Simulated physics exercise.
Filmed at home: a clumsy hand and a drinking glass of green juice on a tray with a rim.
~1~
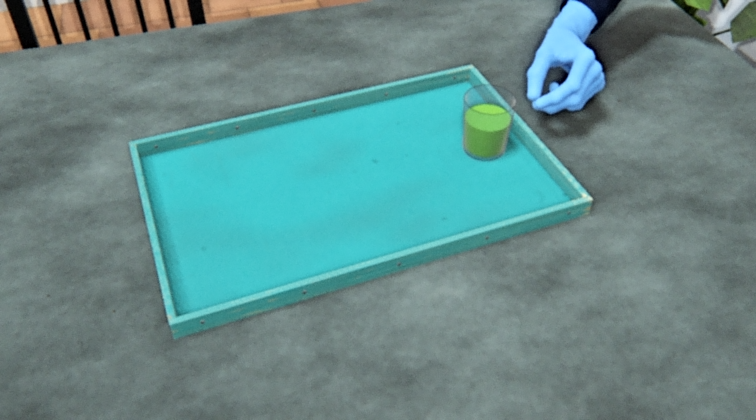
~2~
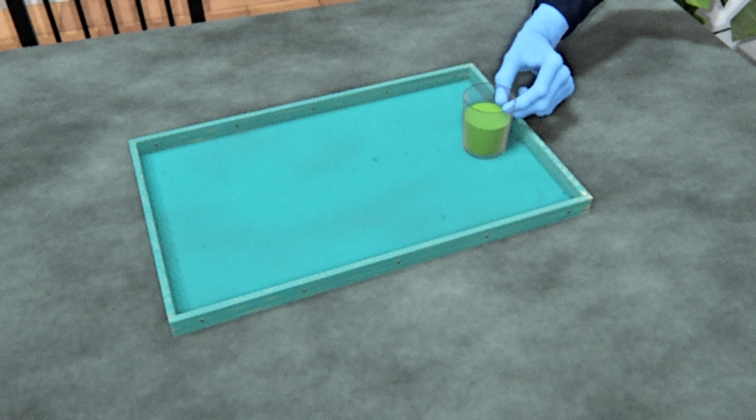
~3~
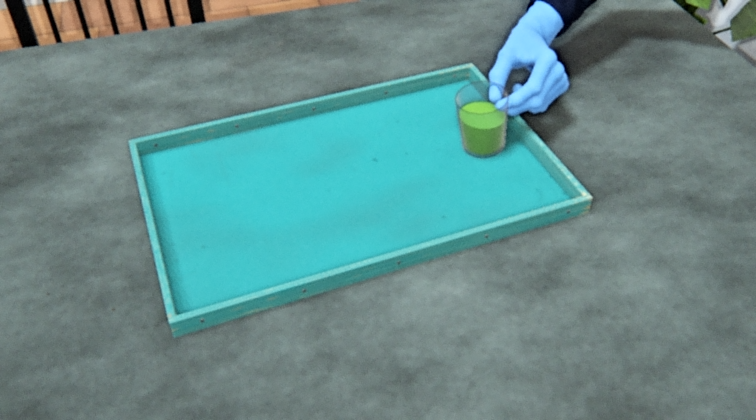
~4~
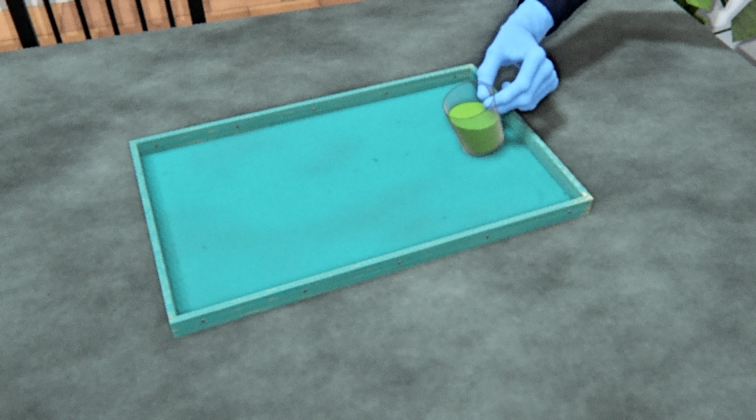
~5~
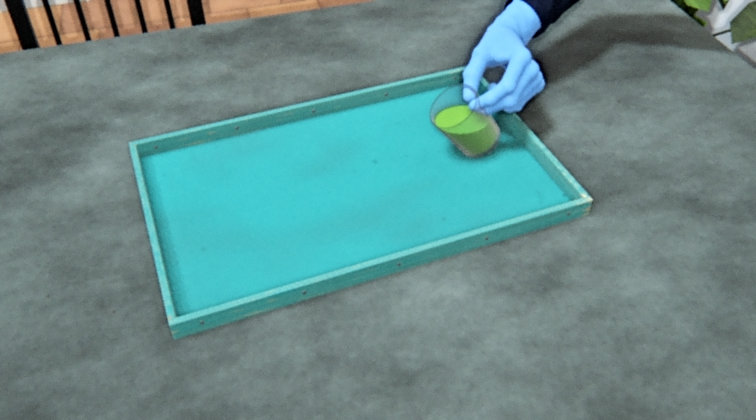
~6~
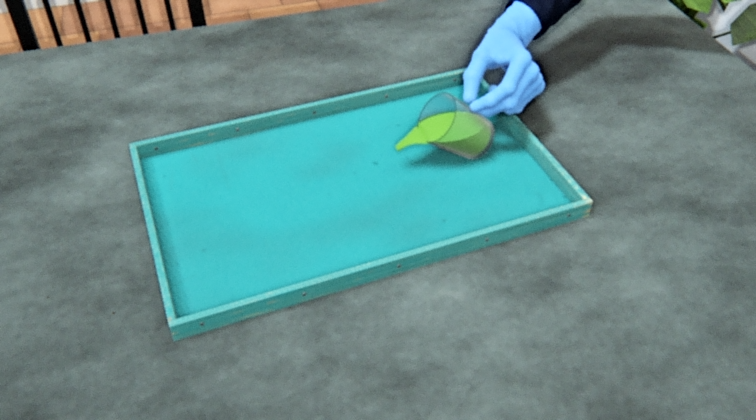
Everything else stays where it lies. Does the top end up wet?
No.
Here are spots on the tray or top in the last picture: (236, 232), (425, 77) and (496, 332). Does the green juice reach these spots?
Point one is caught by it, point two is never touched, point three is never touched.
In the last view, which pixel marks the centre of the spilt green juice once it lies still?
Centre at roughly (254, 204).
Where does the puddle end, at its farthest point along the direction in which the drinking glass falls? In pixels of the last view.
It ends up somewhere close to (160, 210) in the last view.
A moment on, the drinking glass lies in the tray; the puddle covers about as much as a plate; the rim holds it.
Further on, the puddle covers about as much as a tray; the rim holds it.
When it is over, the puddle covers about as much as a tray; the rim holds it.
